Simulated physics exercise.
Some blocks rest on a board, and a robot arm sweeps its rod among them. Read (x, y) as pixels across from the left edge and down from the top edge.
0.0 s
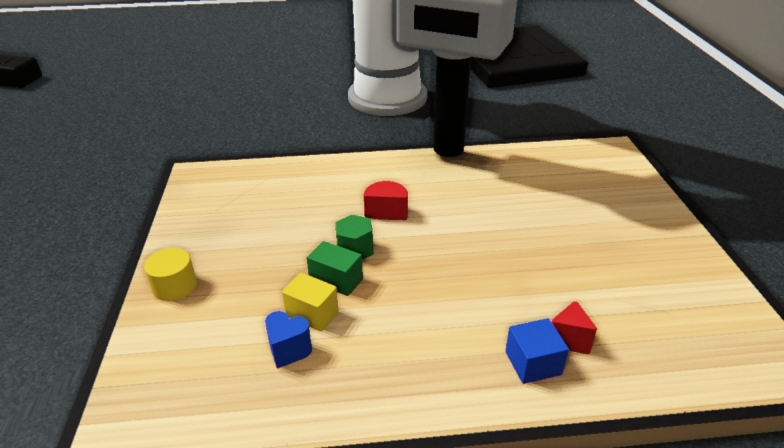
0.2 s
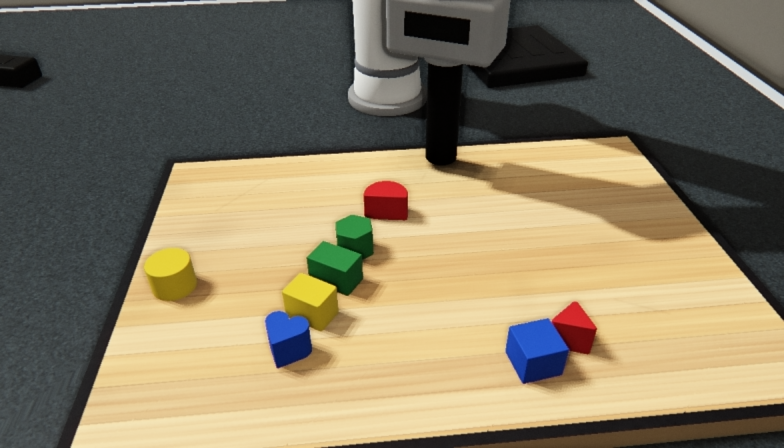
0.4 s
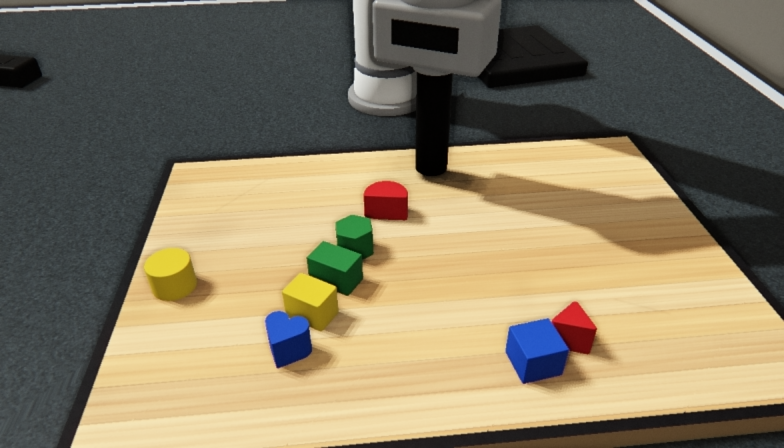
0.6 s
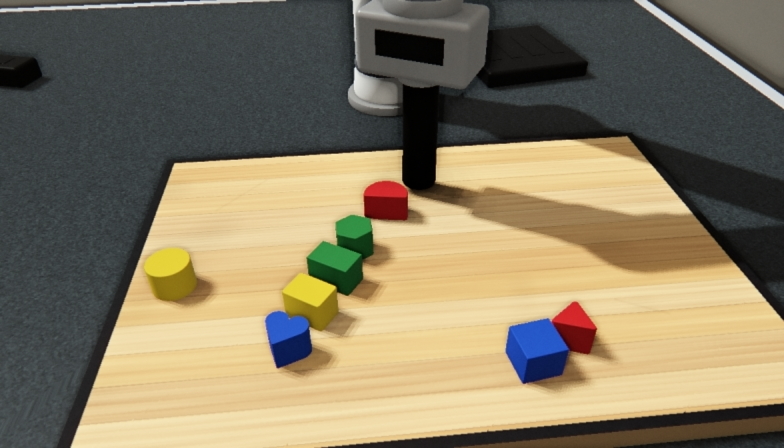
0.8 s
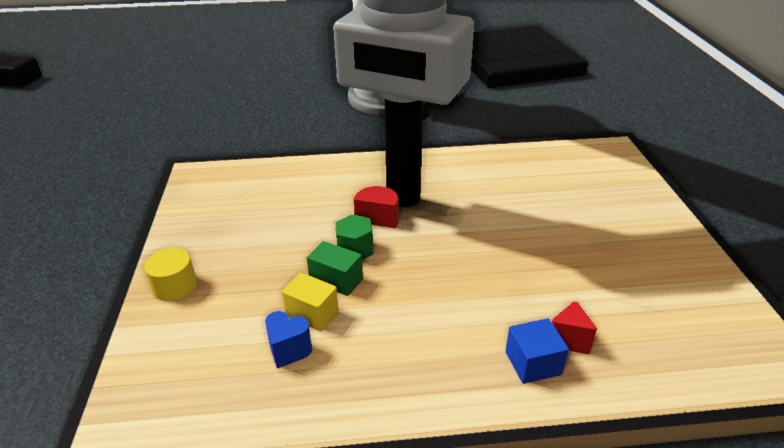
A robot arm moved its black rod down and to the left across a wooden board of colored blocks, then nudged the red half-round block slightly left toward the green six-sided one.
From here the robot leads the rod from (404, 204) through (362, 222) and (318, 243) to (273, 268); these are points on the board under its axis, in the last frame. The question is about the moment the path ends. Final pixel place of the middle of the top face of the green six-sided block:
It sits at (339, 247).
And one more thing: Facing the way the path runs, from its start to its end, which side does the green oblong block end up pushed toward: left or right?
Off to the left side.
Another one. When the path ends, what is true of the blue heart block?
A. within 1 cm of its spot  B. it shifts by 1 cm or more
A.
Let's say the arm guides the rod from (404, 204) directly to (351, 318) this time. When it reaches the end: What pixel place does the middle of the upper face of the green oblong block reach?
In the picture, that point is around (313, 269).
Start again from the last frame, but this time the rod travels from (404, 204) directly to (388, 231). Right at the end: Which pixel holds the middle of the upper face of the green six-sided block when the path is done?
I predict (337, 237).
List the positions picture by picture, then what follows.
The first frame shows rod's lower end at (449, 149); blue heart block at (284, 326); yellow oblong block at (309, 289); green oblong block at (334, 255); green six-sided block at (354, 226); red half-round block at (386, 189).
The second frame shows rod at (441, 157); blocks still.
The third frame shows rod at (431, 168); blocks still.
The fourth frame shows rod at (419, 181); blocks still.
The fifth frame shows rod at (404, 197); blue heart block at (284, 326); yellow oblong block at (309, 289); green oblong block at (334, 255); green six-sided block at (354, 226); red half-round block at (378, 195).
What follows on the original path. One third of the way, rod at (361, 216); green oblong block at (333, 258); green six-sided block at (346, 236), turned 20° anticlockwise; red half-round block at (334, 216), turned 15° anticlockwise.
Two thirds of the way, rod at (317, 236); green oblong block at (331, 272); green six-sided block at (339, 247), turned 60° anticlockwise; red half-round block at (300, 244), turned 65° anticlockwise.
At the end, rod at (271, 261); blue heart block still; yellow oblong block at (309, 291); green oblong block at (331, 272); green six-sided block at (339, 247), turned 60° anticlockwise; red half-round block at (270, 274), turned 115° anticlockwise.
